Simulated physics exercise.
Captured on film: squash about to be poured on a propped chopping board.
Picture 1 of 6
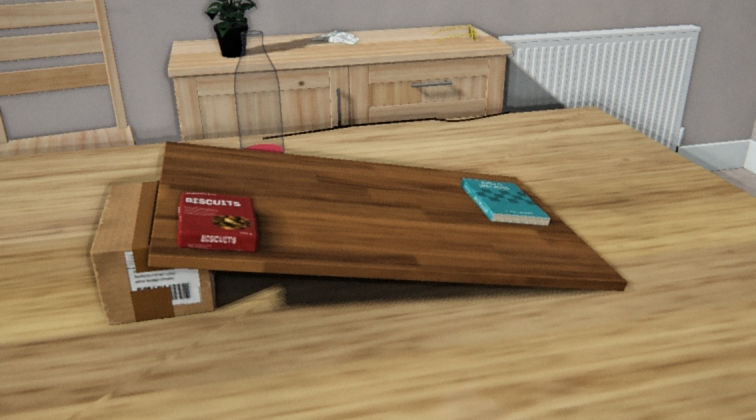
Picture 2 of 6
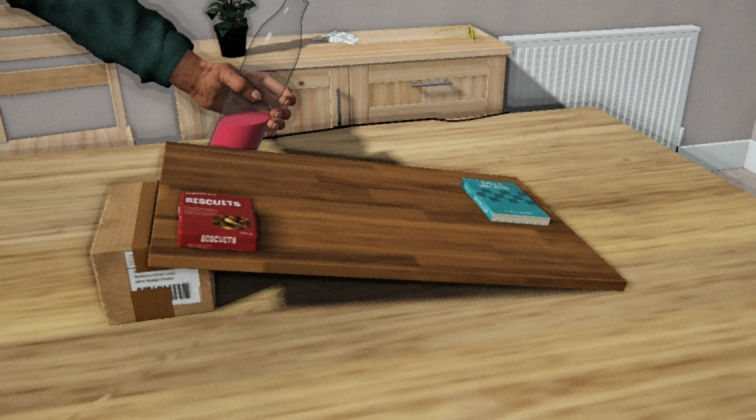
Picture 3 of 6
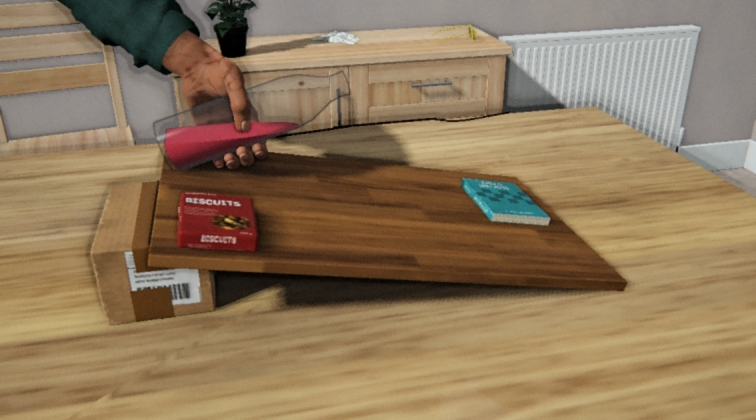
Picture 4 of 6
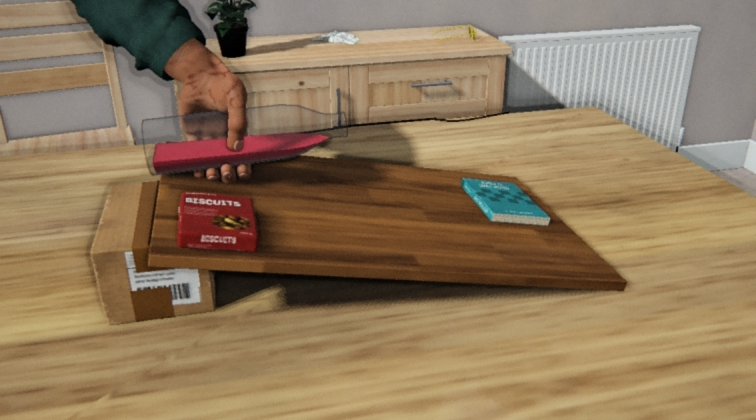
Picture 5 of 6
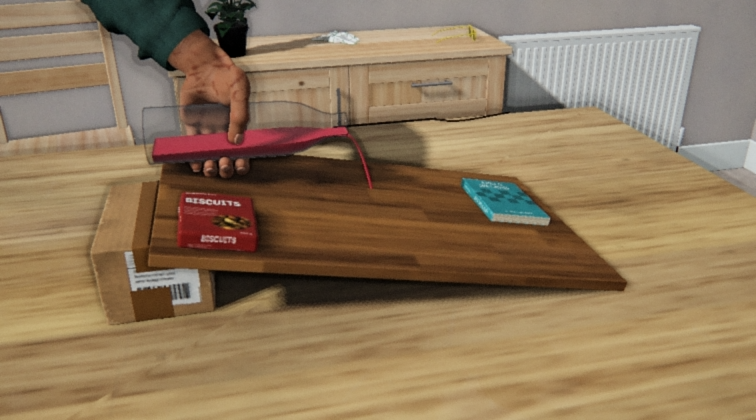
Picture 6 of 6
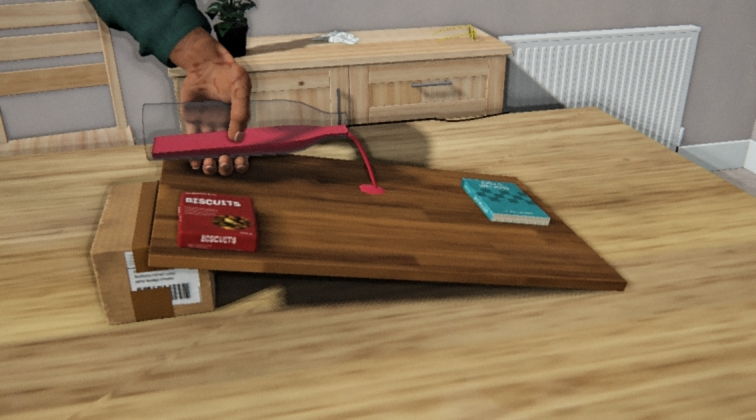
A dark wooden chopping board slopes down to the right on a pale wooden table, propped on a cardboard box at its left, seen from slightly above by a still camera. A red biscuit packet sits on its left and a turquoise notebook on its right, before a sideboard and radiator. A hand lifts a clear bottle, tips it sideways, and pours pink squash onto the board.
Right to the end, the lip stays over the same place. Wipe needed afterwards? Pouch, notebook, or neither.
Pouch: No; notebook: Yes.
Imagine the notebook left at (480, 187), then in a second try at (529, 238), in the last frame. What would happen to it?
Lab note - try 1: It gets touched by it; try 2: It avoids the spill.
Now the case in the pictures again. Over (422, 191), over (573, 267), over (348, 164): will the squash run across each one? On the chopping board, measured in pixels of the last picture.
Well, the first one is gotten to, the second one is left alone, and the last one is left alone.
A moment on, it runs down to the right; the pouch is untouched; the notebook is reached.
Further on, it runs down to the right and off the end; the pouch is untouched; the notebook is reached.
When it is over, it runs down to the right and off the end; the pouch is untouched; the notebook is reached.
